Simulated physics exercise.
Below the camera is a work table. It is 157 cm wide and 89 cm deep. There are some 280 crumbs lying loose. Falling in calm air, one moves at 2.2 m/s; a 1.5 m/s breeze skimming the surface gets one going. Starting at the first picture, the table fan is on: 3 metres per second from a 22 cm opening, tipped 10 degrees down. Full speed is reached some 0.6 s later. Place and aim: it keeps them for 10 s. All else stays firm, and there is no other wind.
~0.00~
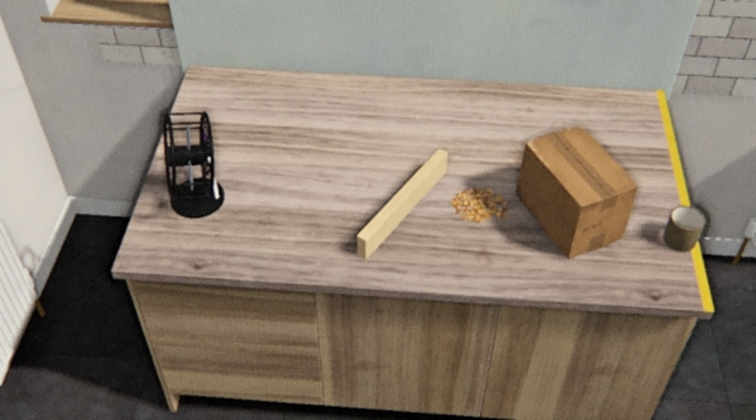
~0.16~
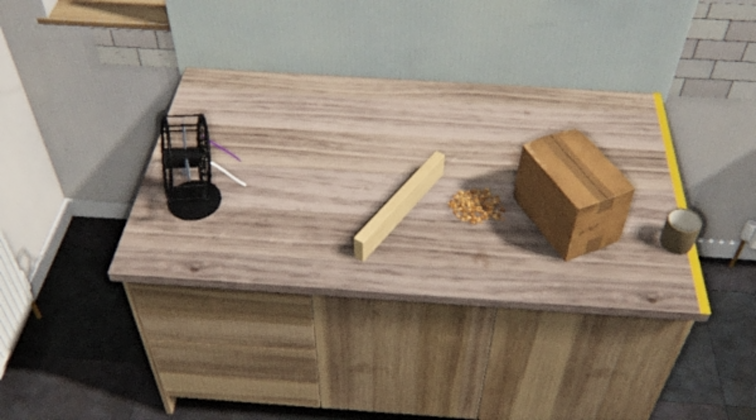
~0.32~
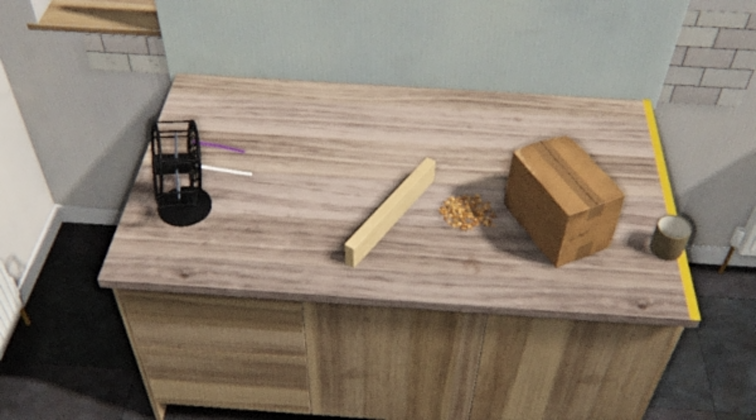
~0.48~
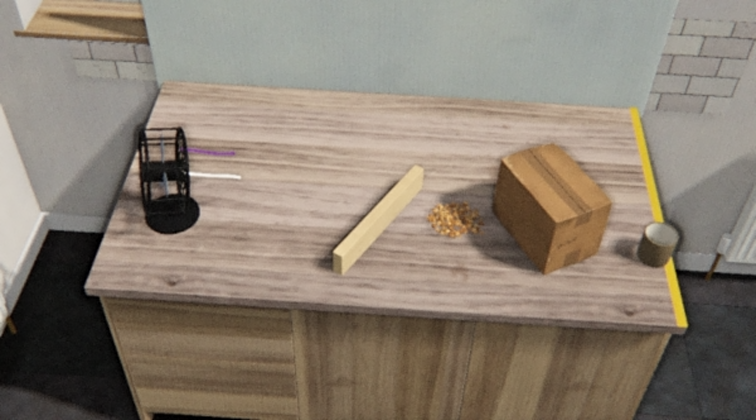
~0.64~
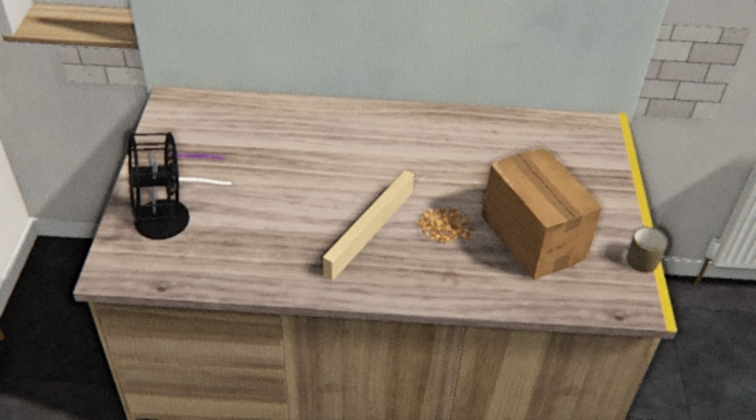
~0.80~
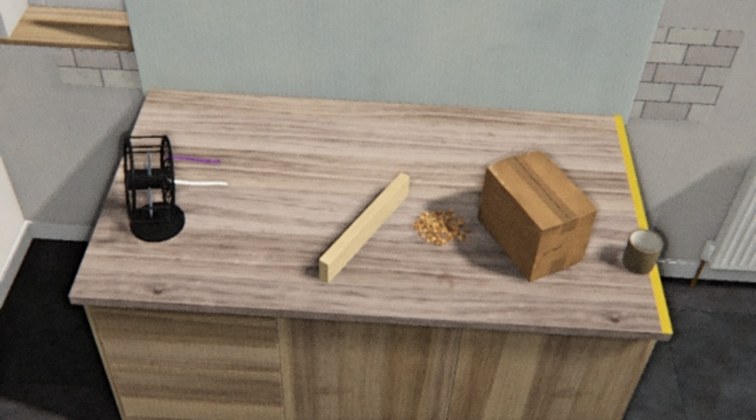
To begin with, a black table fan stands at the left of a wooden work table, with a board, loose crumbs, a box and a cup to its right. Purple and white strips then stretch rightward from the fan as the view shifts slightly, while the crumbs stay still.
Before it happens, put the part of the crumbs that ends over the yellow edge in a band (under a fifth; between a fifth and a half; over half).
Below one fifth finish beyond the yellow edge.
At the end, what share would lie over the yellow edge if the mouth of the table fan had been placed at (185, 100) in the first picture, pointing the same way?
Then around 0 percent.
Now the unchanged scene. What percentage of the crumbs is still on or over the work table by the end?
About 100 percent of them remain.
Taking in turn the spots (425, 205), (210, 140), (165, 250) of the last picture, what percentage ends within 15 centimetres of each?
I would say some 90 %, 0 % and 0 % respectively.
After 2.0 s, 89 % are on the move or not yet settled, 0 % are over the yellow edge; the middle of those still in play is near (439, 229).
After 3.2 s, 84 % are on the move or not yet settled, 0 % are over the yellow edge; the middle of those still in play is near (439, 229).
After 5.5 s, 77 % are on the move or not yet settled, 0 % are over the yellow edge; the middle of those still in play is near (439, 229).
After 10.0 s, at the end, 0 % are over the yellow edge; the middle of those still in play is near (436, 227).
